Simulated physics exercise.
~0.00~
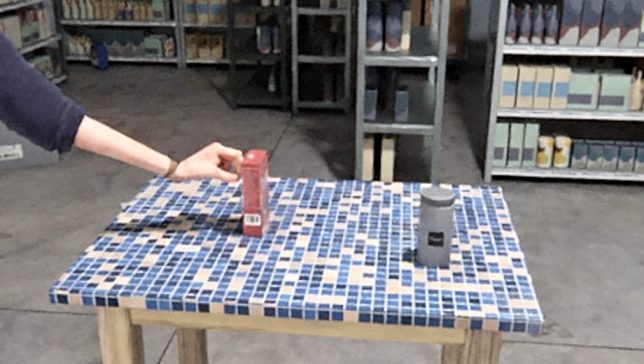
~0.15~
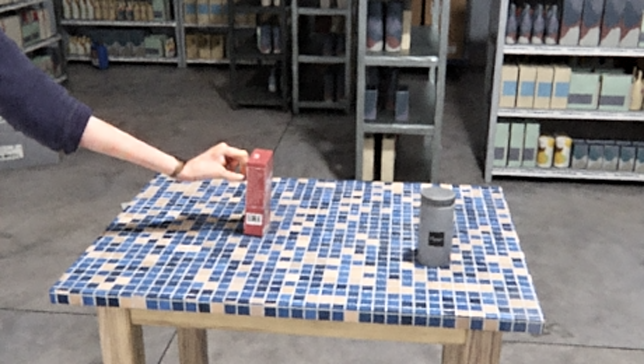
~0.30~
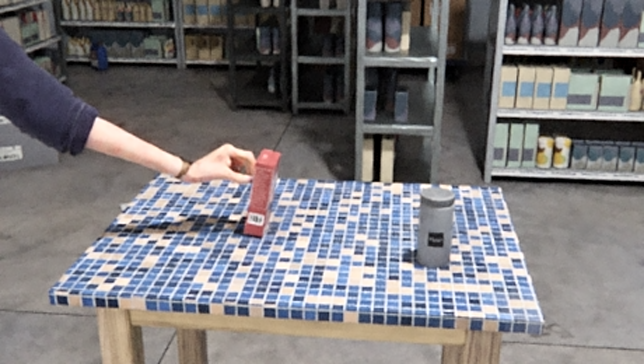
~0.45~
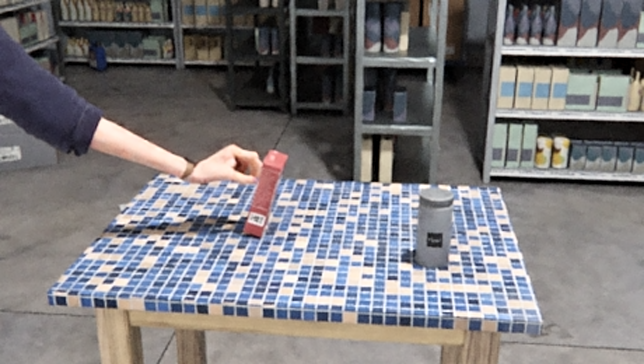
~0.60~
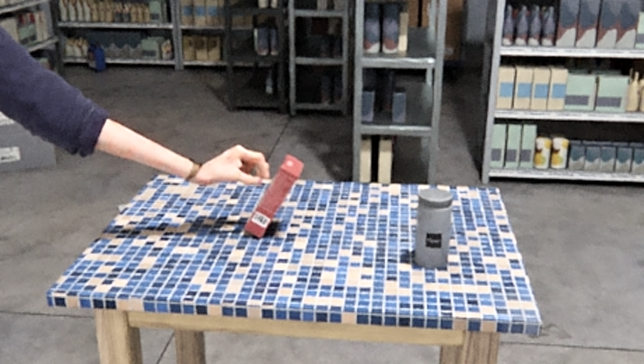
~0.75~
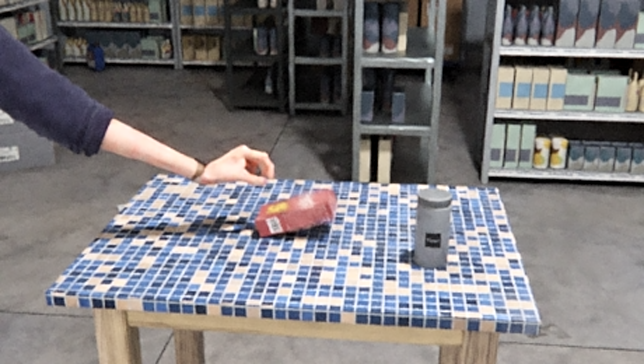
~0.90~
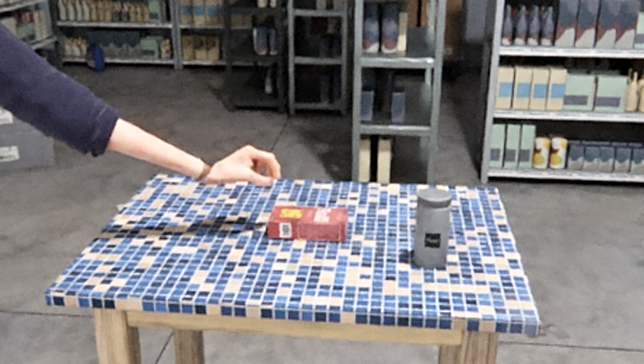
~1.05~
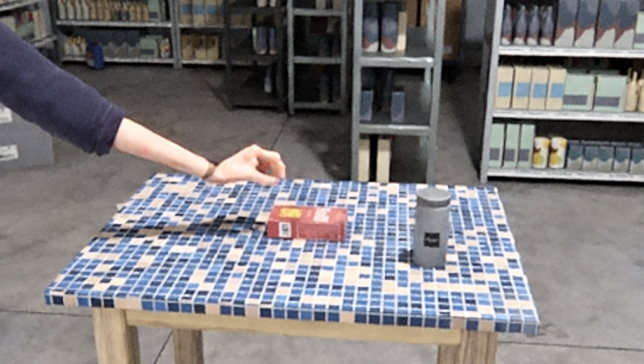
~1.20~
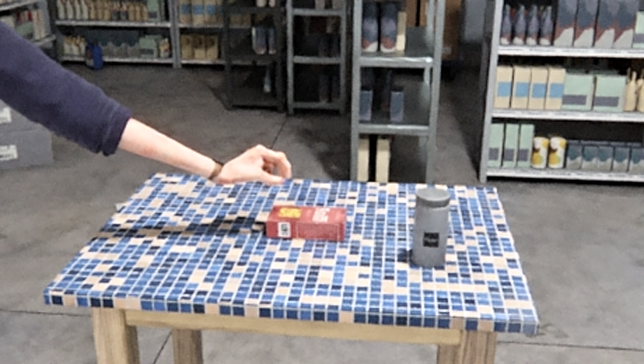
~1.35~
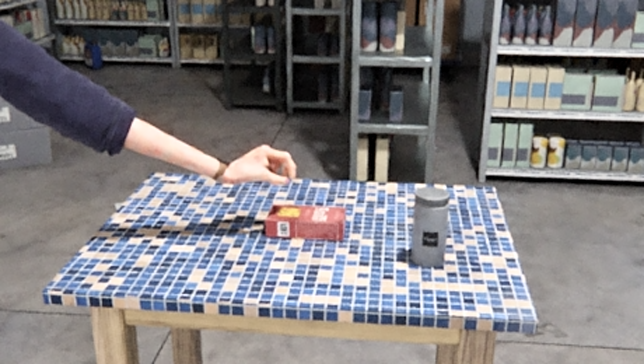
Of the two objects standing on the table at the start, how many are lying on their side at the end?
One of them is lying on its side at the end, the red packet. The grey jar is still upright.
